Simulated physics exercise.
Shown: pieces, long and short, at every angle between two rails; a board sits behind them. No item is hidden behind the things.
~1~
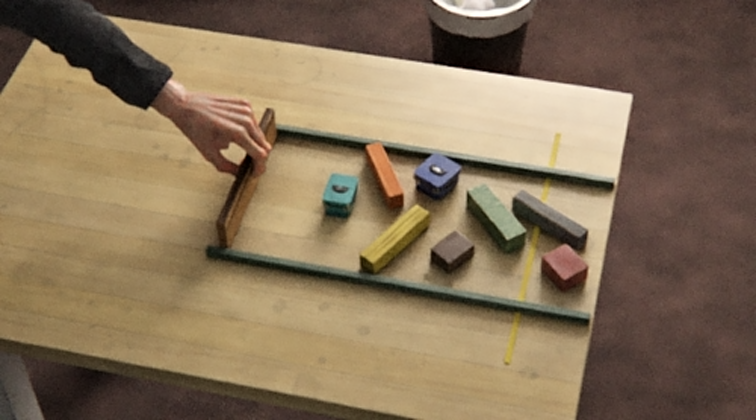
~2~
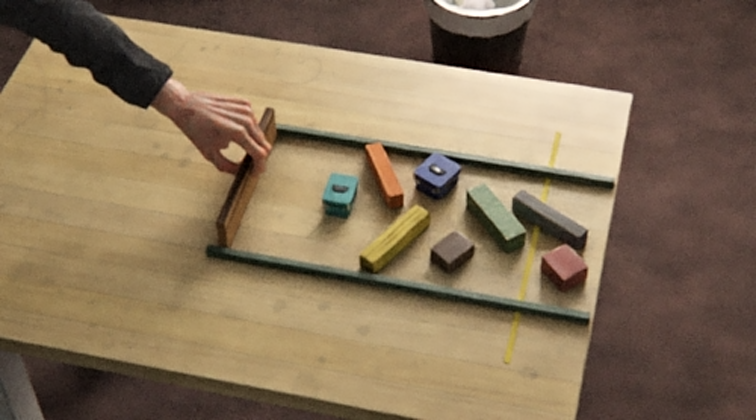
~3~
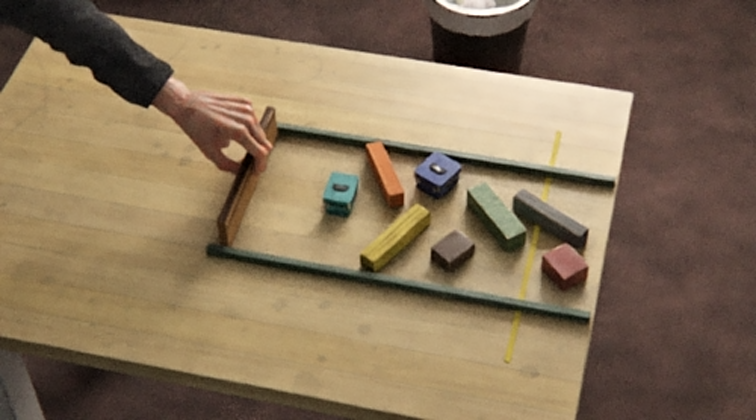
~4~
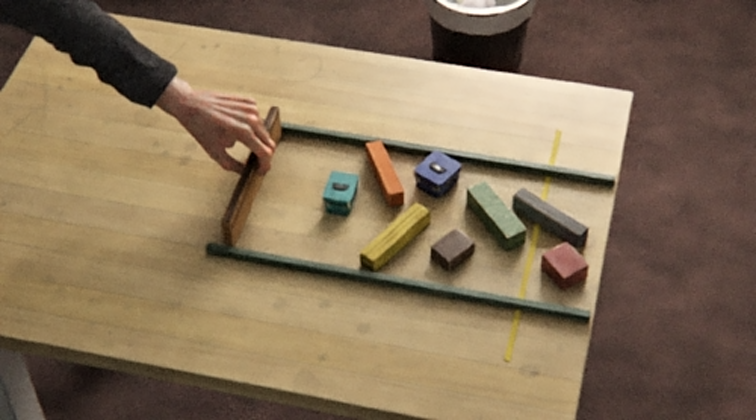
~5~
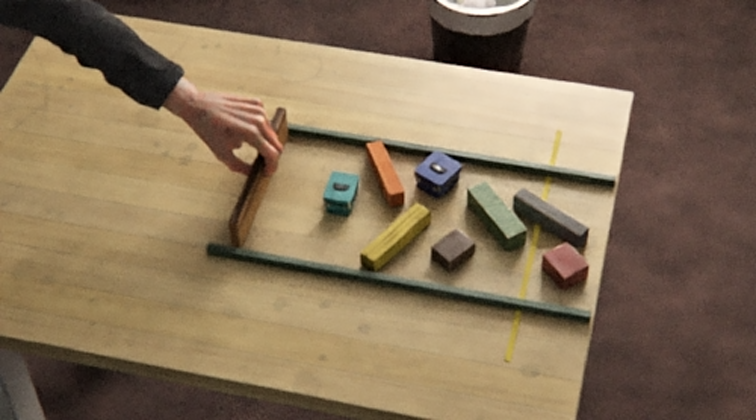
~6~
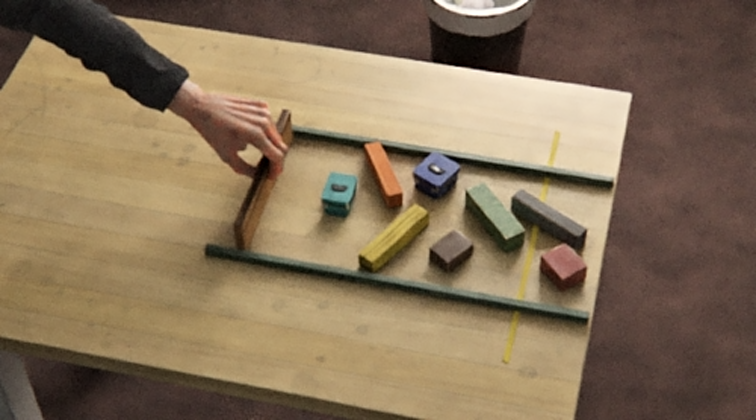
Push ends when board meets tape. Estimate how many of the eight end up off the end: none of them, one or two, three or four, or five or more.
One or two.
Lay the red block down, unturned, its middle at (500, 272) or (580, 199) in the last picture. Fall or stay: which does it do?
Well, in the first try it leaves the top, and in the second it leaves the top.
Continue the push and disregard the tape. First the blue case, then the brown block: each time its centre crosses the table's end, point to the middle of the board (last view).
Around (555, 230) first and around (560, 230) second.
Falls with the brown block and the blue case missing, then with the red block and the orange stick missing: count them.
In the first try 1, in the other 0.
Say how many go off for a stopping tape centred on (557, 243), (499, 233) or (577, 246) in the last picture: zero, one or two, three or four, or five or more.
Run 1 - three to four; run 2 - no fall at all; run 3 - at least five.
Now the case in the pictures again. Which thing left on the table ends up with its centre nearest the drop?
That's the green bar.
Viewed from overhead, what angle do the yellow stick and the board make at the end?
About 25°.
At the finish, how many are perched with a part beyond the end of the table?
The figure is 1.
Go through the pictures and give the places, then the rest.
The first picture shows red block (565, 268); grey stick (550, 220); green bar (496, 218); board (248, 177); tape (535, 240).
The second picture shows grey stick (549, 220); orange stick (385, 175).
The third picture shows green bar (496, 216); yellow stick (396, 238).
The fourth picture shows red block (565, 266); board (253, 175).
The fifth picture shows grey stick (550, 218); brown block (453, 250).
The sixth picture shows red block (563, 267); grey stick (549, 219); green bar (495, 217); board (265, 179); tape (534, 239).
Soon after, none off yet; red block at rest near (563, 267); grey stick at rest near (549, 219); green bar at rest near (495, 217).
Then, none off yet; red block at rest near (563, 267); grey stick at rest near (549, 219); green bar at rest near (498, 217).
Further on, none off yet; red block moved a little near (573, 275); grey stick moved a little near (589, 230); green bar moved about its own width near (563, 229).
At rest, the number that fall off is one or two; fallen, grey stick and red block.
